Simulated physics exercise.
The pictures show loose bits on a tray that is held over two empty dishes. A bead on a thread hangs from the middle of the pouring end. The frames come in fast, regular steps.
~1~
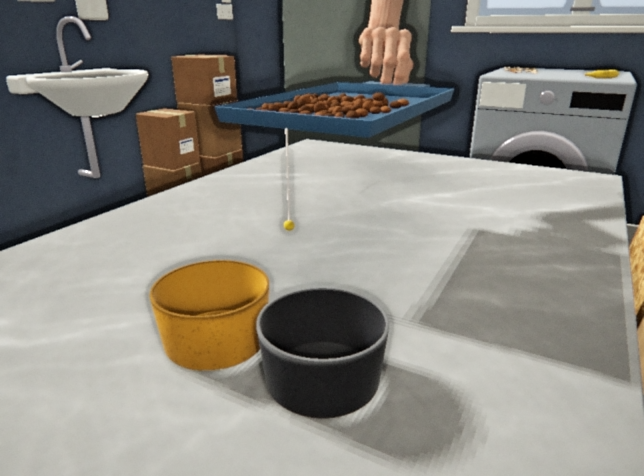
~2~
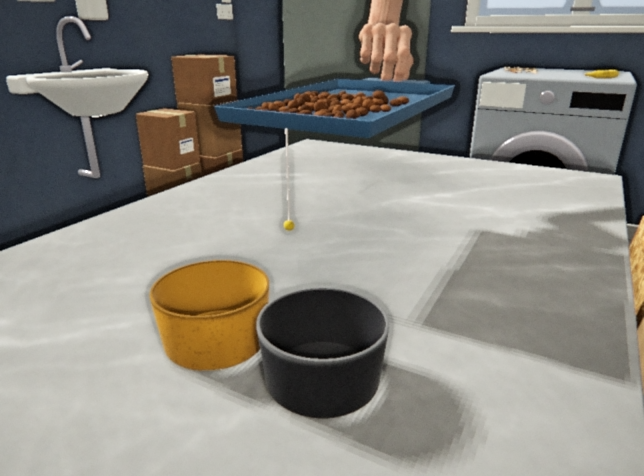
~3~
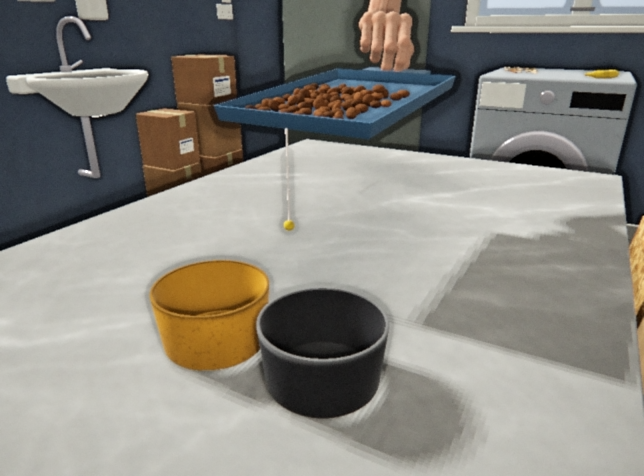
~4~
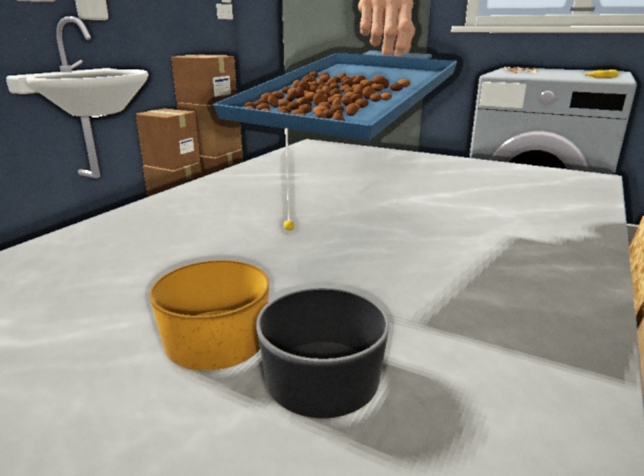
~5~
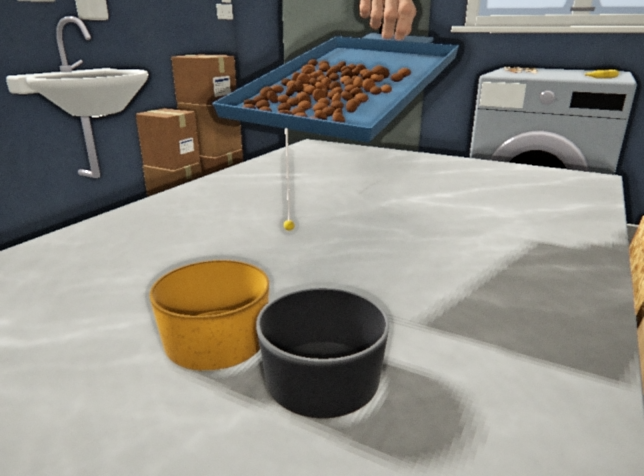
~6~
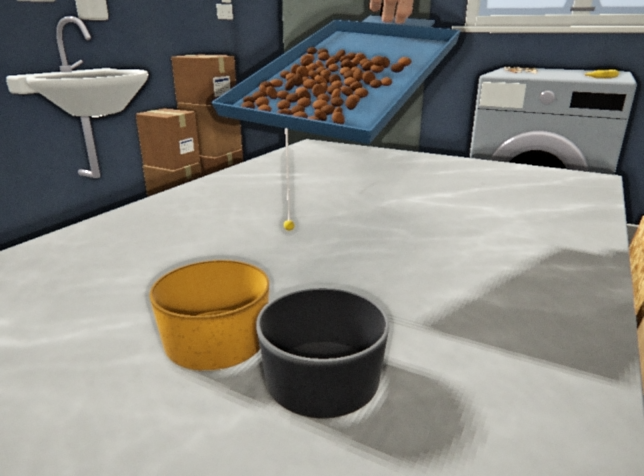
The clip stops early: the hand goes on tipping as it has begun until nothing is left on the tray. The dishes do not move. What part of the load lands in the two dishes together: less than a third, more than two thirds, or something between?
They take less than a third between them.
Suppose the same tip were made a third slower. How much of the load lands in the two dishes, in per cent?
Close to 10 per cent.
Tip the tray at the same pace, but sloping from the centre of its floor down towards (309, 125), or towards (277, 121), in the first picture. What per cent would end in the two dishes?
First some 0, then 10 per cent.
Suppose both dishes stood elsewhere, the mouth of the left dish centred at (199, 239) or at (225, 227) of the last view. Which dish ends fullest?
In turn: The right one; the dish on the right.
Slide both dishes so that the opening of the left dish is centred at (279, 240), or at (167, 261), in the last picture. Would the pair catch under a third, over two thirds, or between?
In turn: One to two thirds; under a third.
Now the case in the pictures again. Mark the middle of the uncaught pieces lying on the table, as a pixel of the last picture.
At about (308, 316).
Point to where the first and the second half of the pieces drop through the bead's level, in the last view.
First near (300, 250), later near (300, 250).
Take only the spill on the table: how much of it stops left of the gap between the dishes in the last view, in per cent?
About 20 per cent.
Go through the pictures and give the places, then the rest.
The first picture shows corners of the pouring end (219, 106) and (369, 120), level; middle of the load (327, 106), bits of dog kibble; left dish (173, 337); right dish (289, 382); bead on its thread (289, 226).
The second picture shows corners of the pouring end (219, 106) and (369, 120), level; middle of the load (327, 104).
The third picture shows corners of the pouring end (218, 105) and (369, 122), tipped barely, lowest at the right corner; middle of the load (327, 100).
The fourth picture shows corners of the pouring end (218, 104) and (369, 124), tipped a little, lowest at the right corner; middle of the load (327, 92).
The fifth picture shows corners of the pouring end (217, 103) and (369, 126), tipped a little, lowest at the right corner; middle of the load (327, 85).
The sixth picture shows corners of the pouring end (216, 102) and (369, 128), tipped clearly, lowest at the right corner; middle of the load (326, 78); left dish (173, 337); right dish (289, 382).
Just after the last frame, tray tipped steeply; every one on the tray.
A moment on, tray tipped past a quarter turn; roughly a third on the tray; about a tenth in the left dish; roughly a quarter outside both; roughly a third in the air.
Further on, tray tipped past a quarter turn; about a tenth in the left dish; the larger part outside both.
When it is over, tray tipped past a quarter turn; not one in the right dish; about a tenth in the left dish; the larger part outside both.
